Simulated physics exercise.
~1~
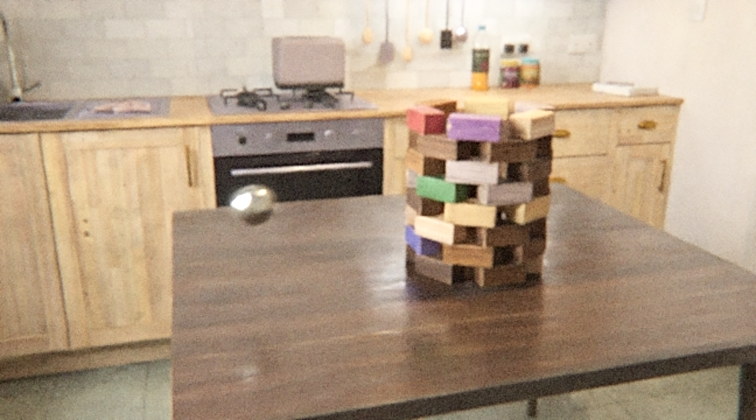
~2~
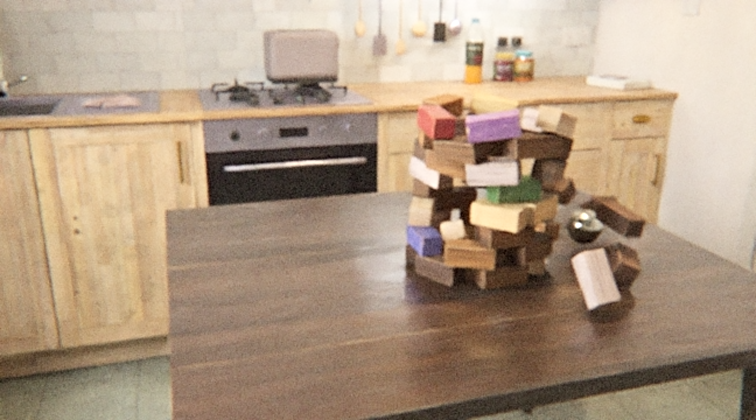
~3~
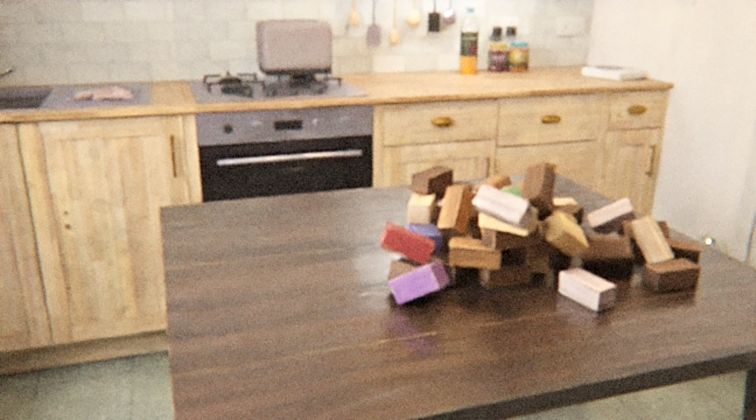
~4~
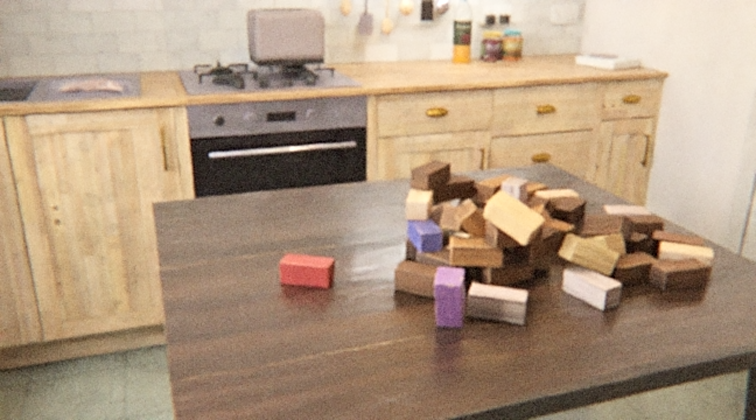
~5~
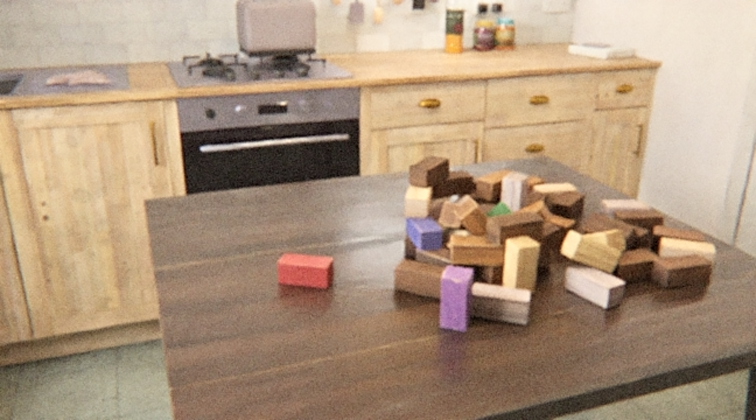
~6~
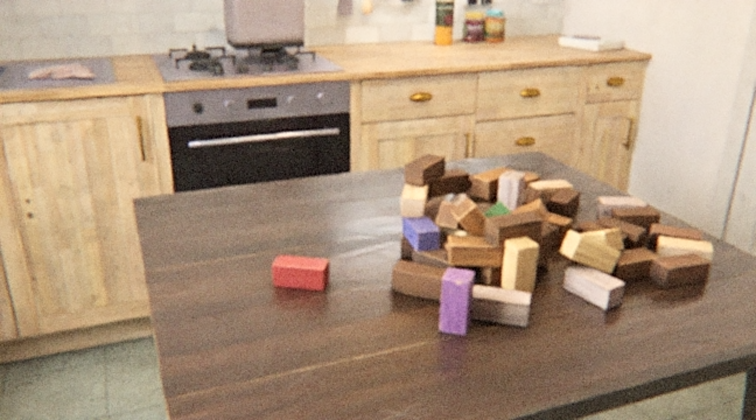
On a kitchen table, a steel ball smashes through a wooden block tower, leaving a scattered heap.
